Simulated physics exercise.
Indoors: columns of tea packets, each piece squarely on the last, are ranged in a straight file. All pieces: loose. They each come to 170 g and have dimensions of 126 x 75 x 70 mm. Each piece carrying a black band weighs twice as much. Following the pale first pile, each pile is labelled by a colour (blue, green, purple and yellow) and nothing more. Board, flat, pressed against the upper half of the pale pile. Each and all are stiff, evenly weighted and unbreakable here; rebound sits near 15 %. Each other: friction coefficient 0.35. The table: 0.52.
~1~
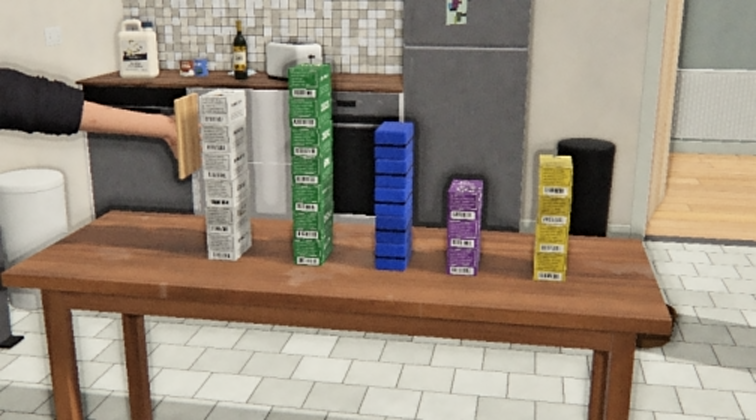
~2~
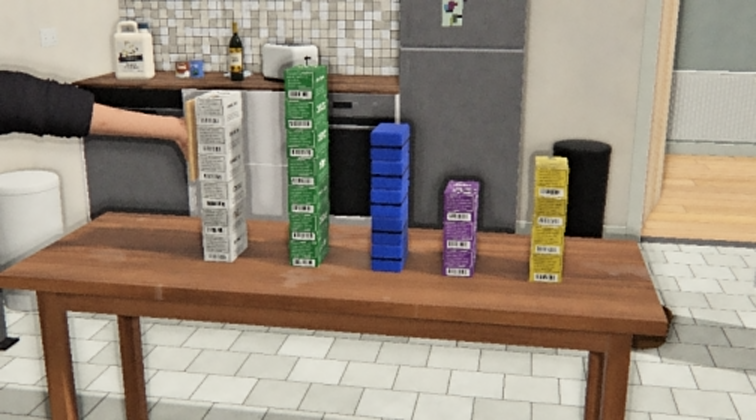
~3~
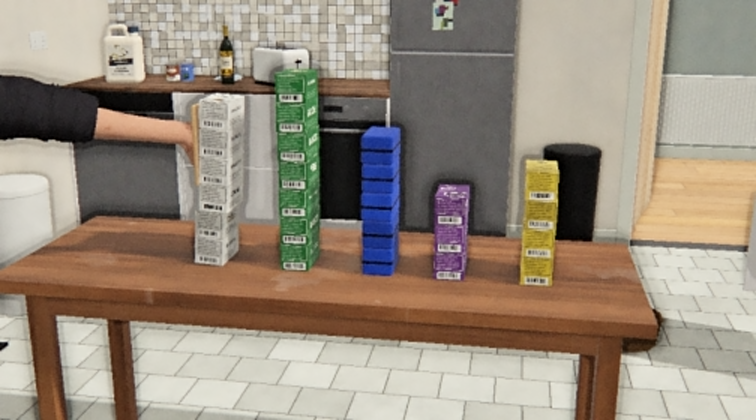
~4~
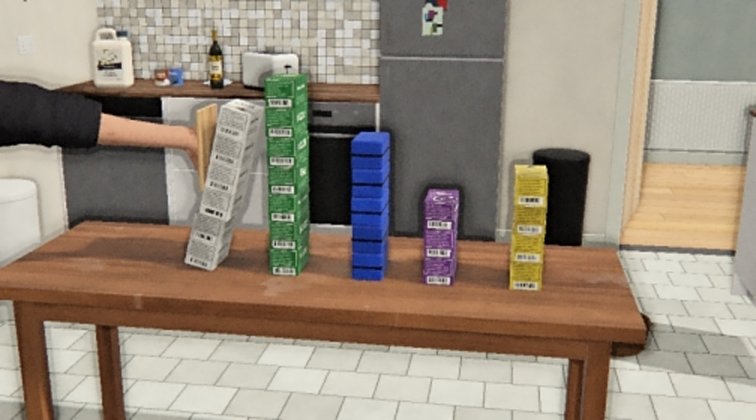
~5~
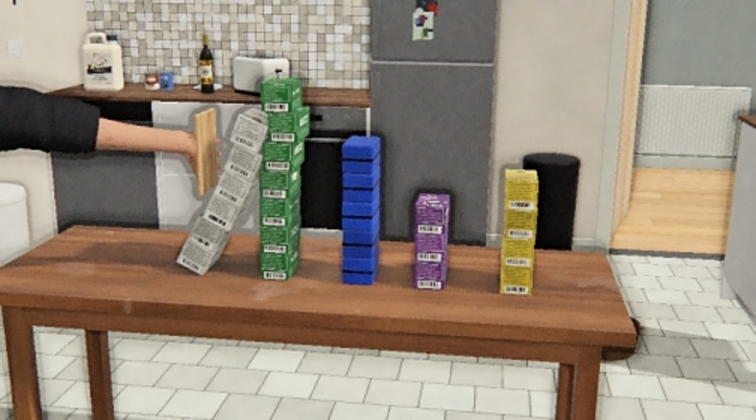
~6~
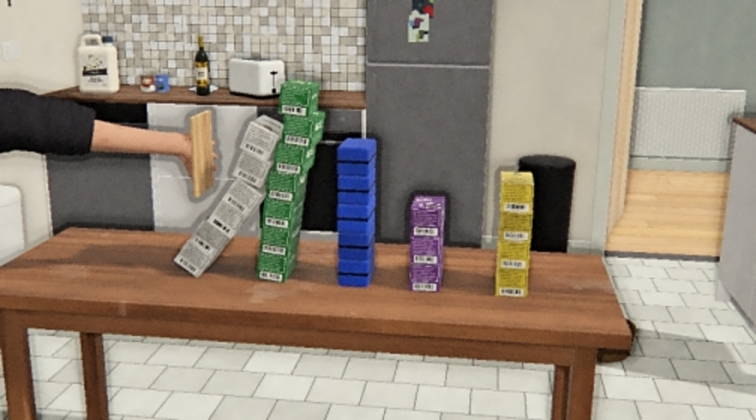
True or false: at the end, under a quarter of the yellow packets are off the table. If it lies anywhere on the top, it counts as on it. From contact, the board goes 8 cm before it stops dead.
False; it is more than a quarter.
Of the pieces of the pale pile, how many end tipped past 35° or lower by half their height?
Exactly 6 pale pieces do.
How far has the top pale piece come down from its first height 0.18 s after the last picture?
Some 8 centimetres.
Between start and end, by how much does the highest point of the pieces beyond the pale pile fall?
I'd say it's about 27 cm lower than before.
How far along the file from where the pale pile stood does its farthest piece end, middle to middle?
46 cm.
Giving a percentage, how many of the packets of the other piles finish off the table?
20%.
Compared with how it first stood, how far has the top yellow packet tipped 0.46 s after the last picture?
Roughly 0 degrees.
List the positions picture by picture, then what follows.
In the first picture (each place is the centre of the face we see best; the camera pans a little), board (178, 129) 56 mm short; top yellow packet (556, 182); top green packet (304, 84); the others all in place.
The second picture shows board (189, 131) 17 mm short; top yellow packet (552, 183).
The third picture shows board (194, 135) 22 mm in, top of the pale pile leaning 4°; top yellow packet (542, 187); the others all in place.
The fourth picture shows board (199, 141) 6 cm in, top of the pale pile leaning 15°; top yellow packet (531, 192); the others all in place.
The fifth picture shows board (198, 145) 8 cm in, stopped, top of the pale pile leaning 22°; top yellow packet (522, 196); top green packet (276, 98) moved 12 mm; 3 have shifted.
The sixth picture shows board (193, 147) 8 cm in, stopped, top of the pale pile leaning 24°; top yellow packet (517, 198); top green packet (295, 101) tilted 7°; steepest lean 7°, the packet at (289, 159); 7 have shifted.
Then, 0.18 s later than the last frame, 6 of the pale pile down; none of the 4 yellow packets off the table (0 of 19 in all colours); top yellow packet unmoved; top green packet tilted 22°, 24 mm lower.
Then, 0.46 s later than the last frame, 6 of the pale pile down; none of the 4 yellow packets off the table (0 of 19 in all colours); top yellow packet unmoved; top green packet on its side.
Then, 0.76 s later than the last frame, 6 of the pale pile down; none of the 4 yellow packets off the table (0 of 19 in all colours); top yellow packet on its side; top green packet on its side.
Then, 1.34 s later than the last frame, 6 of the pale pile down; 2 of the 4 yellow packets off the table (3 of 19 in all colours); top yellow packet on its side; top green packet on its side.
When it is over, 6 of the pale pile down; 2 of the 4 yellow packets off the table (4 of 19 in all colours); top yellow packet on its side; top green packet on its side. That is 50 per cent.
